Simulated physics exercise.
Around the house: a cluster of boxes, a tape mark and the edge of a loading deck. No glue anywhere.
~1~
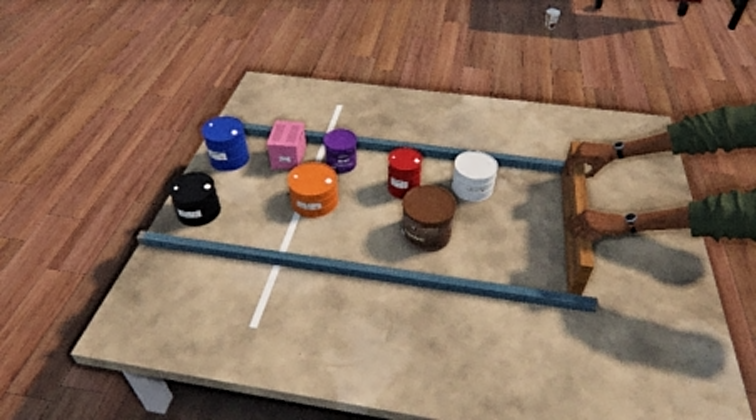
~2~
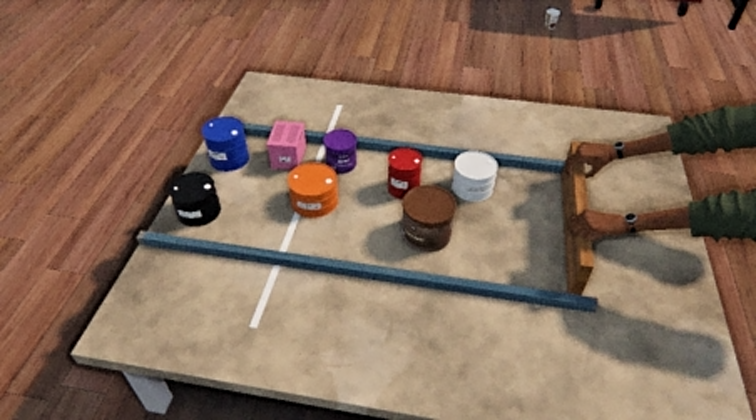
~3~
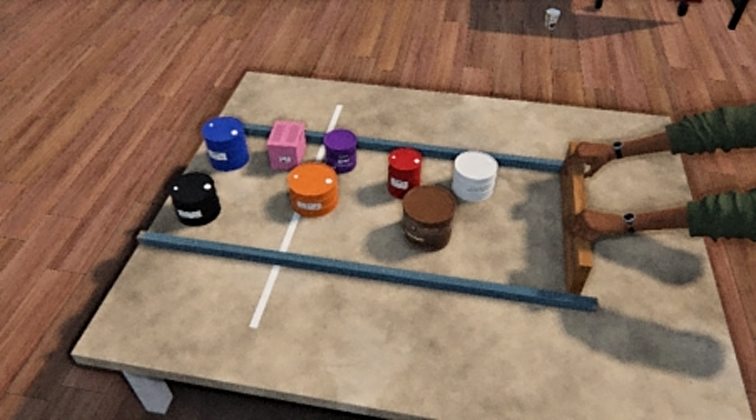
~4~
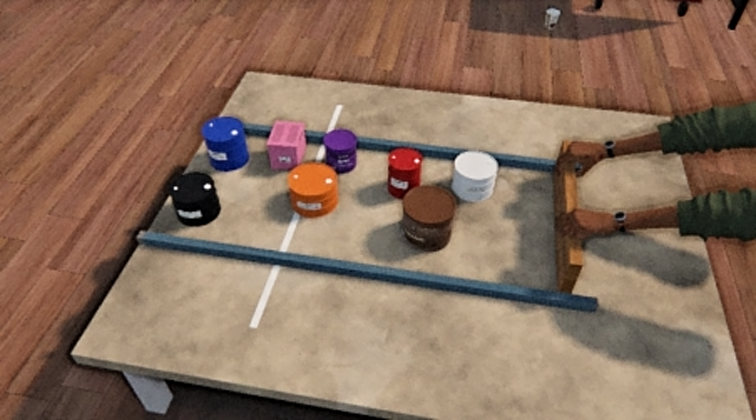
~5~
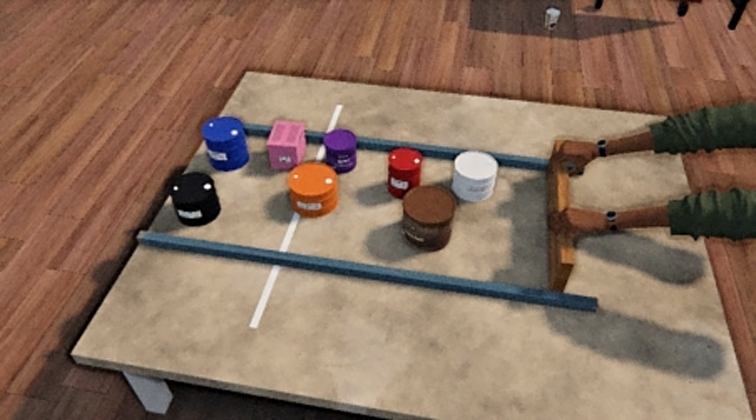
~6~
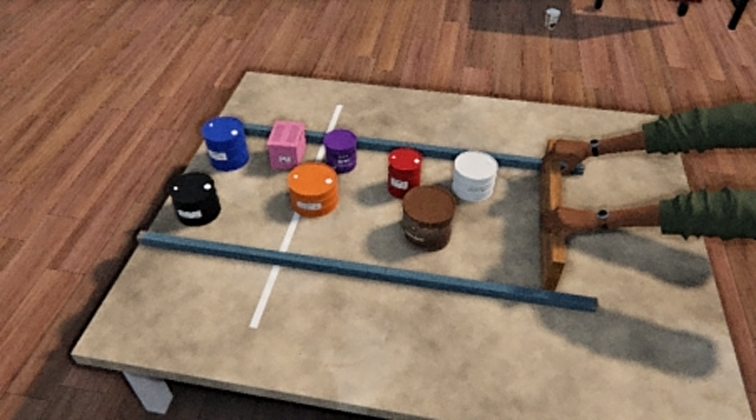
Two hands slid a wooden plank slightly to the left between two blue rails on a table, while the colorful containers in front of it, scattered around a white tape line, stayed still.
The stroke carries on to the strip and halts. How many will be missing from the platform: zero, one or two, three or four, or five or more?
The number that fall off is zero.
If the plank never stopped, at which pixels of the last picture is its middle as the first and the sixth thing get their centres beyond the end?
Its middle is around (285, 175) and later (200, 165).
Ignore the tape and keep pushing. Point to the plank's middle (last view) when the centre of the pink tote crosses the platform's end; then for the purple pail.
Its middle is around (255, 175) and around (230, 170).
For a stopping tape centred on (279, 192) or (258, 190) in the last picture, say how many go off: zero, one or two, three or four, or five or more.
One after another: Just one or two; one to two.
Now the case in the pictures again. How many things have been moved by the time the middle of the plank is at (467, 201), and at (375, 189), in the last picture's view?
First 1, then 5.
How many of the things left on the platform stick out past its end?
Overhanging: 1.
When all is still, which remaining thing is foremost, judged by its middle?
It is the blue canister.
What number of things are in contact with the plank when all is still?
In contact: 3.
Early on, none off yet; black canister at rest near (196, 199); blue canister at rest near (226, 144); pink tote at rest near (288, 146).
Finally, the number that fall off is zero.
